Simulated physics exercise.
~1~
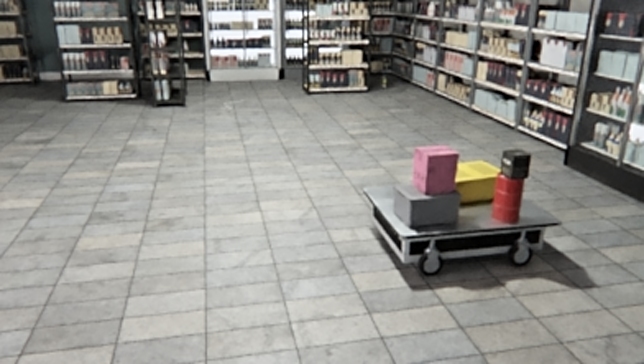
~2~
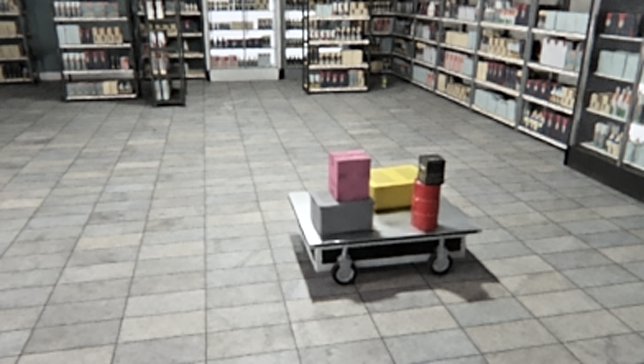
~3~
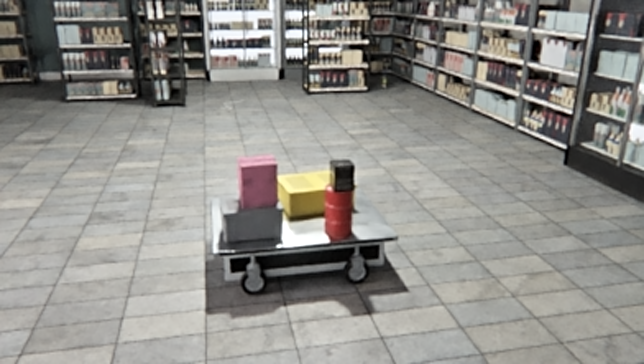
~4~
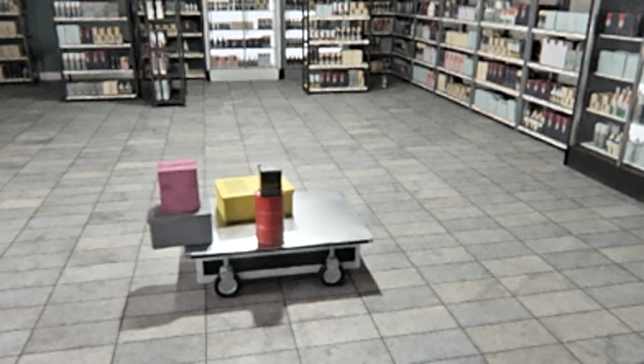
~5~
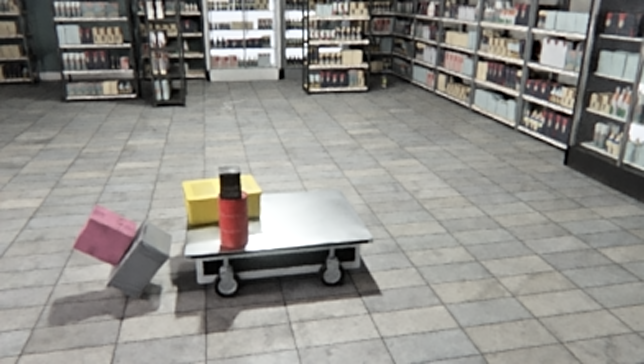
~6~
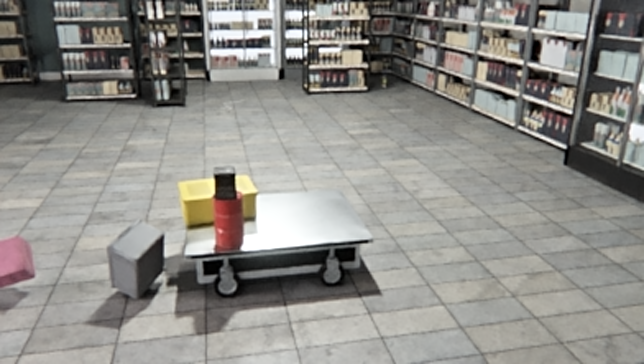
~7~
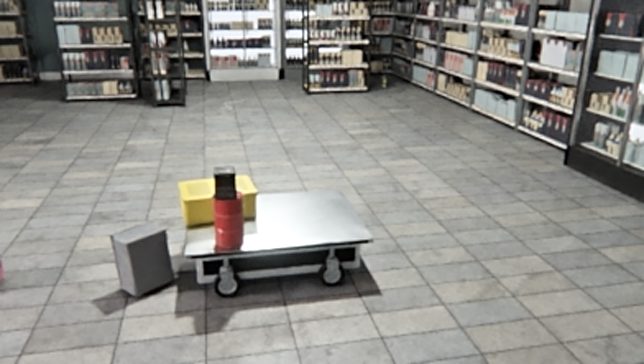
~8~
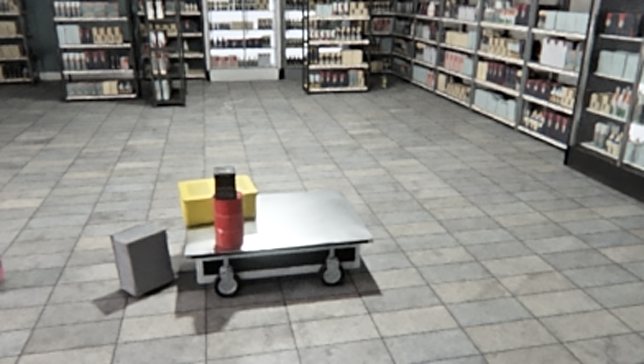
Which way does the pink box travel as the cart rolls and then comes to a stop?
The pink box travels to the left. It rides that way with the cart, then comes off the deck and carries on toward the left edge of the view.
